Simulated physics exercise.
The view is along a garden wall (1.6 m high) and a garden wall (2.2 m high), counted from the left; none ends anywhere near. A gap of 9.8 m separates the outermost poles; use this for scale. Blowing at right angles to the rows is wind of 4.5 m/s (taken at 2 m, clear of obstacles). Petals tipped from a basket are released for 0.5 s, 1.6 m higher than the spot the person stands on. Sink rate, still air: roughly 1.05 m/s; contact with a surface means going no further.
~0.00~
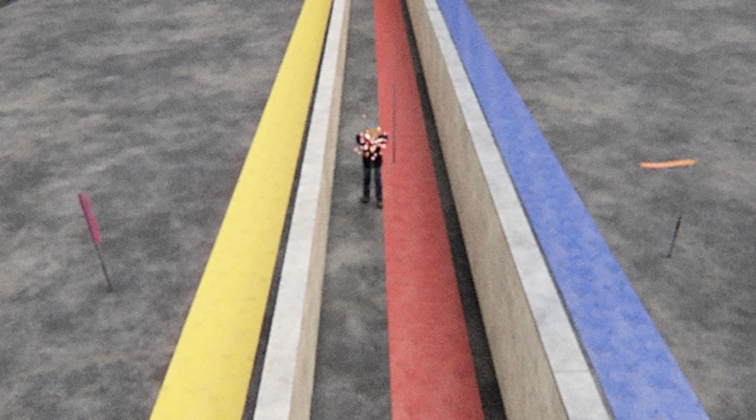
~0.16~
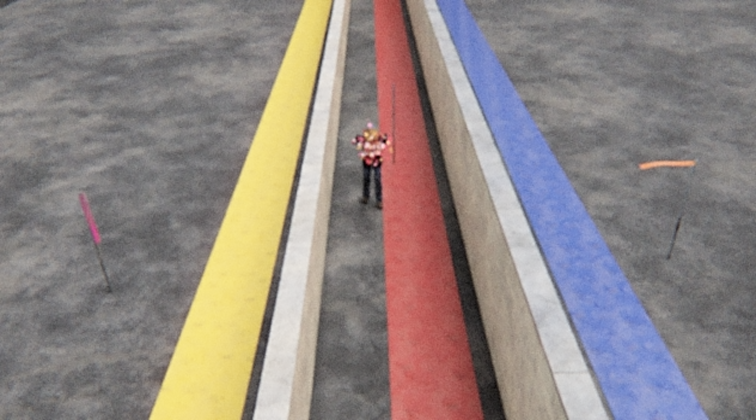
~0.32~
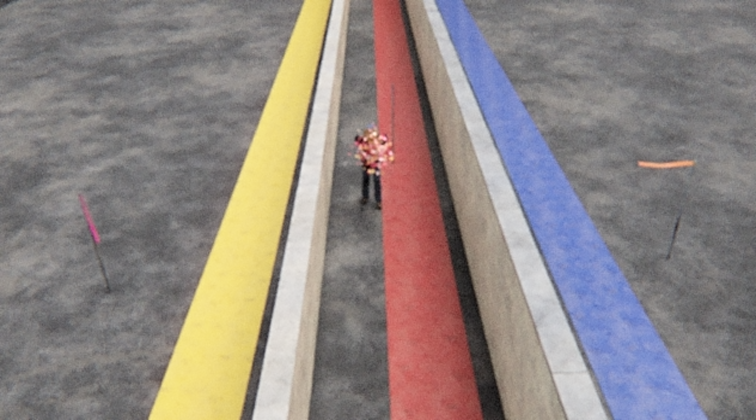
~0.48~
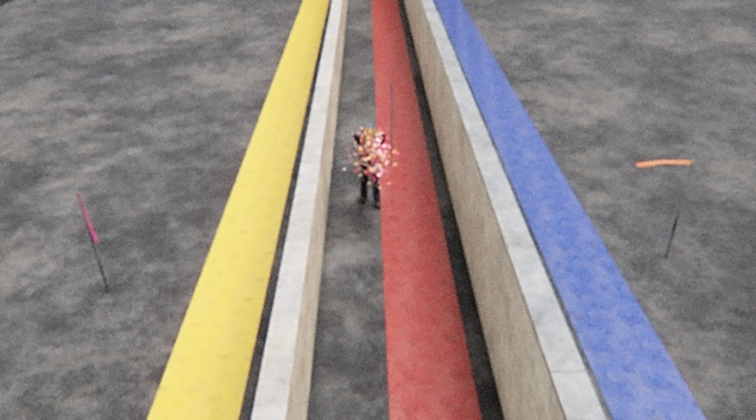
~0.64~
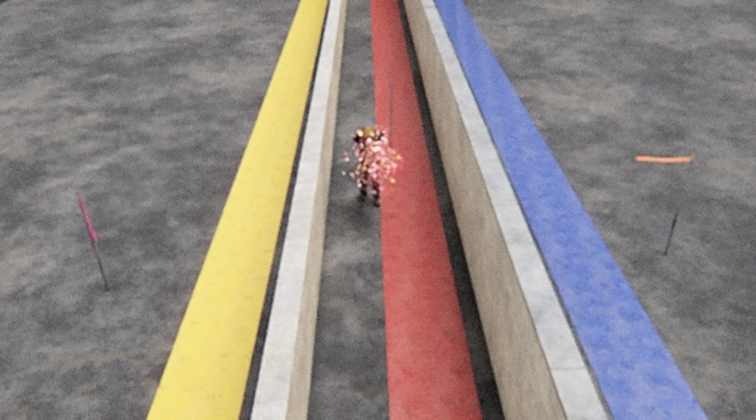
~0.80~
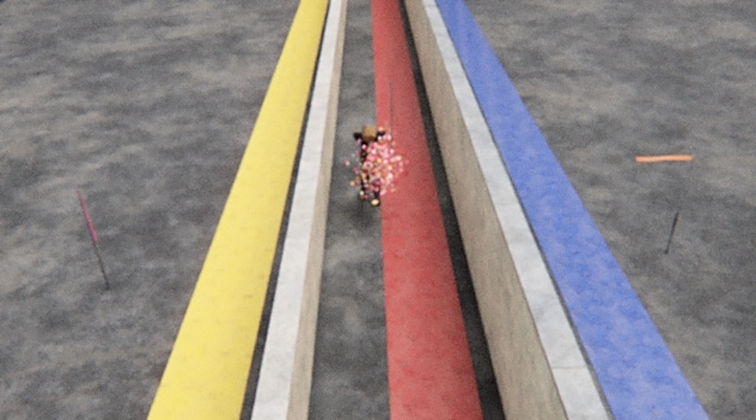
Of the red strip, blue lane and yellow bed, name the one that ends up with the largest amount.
The red one.
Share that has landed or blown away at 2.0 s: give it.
Near 65 %.
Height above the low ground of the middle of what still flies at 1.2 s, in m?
I'd put it near 0.6 metres.
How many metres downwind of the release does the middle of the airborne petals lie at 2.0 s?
That comes to around 0.5 m.
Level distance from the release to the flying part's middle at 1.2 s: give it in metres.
It works out to about 0.0 m.
After 1.2 s, 6 % is no longer flying here, and 2 % lies on the red strip, 0 % on the yellow bed and 0 % on the blue lane; the middle of what still flies is 0.7 m above the low ground, near (381, 184).
After 2.0 s, 65 % is no longer flying here, and 26 % lies on the red strip, 0 % on the yellow bed and 0 % on the blue lane; the middle of what still flies is 0.3 m above the low ground, near (386, 197).
After 3.5 s, 97 % is no longer flying here, and 43 % lies on the red strip, 0 % on the yellow bed and 0 % on the blue lane.
After 8.0 s, 100 % is no longer flying here, and 44 % lies on the red strip, 0 % on the yellow bed and 0 % on the blue lane.
After 45.0 s, 100 % is no longer flying here, and 45 % lies on the red strip, 0 % on the yellow bed and 0 % on the blue lane.
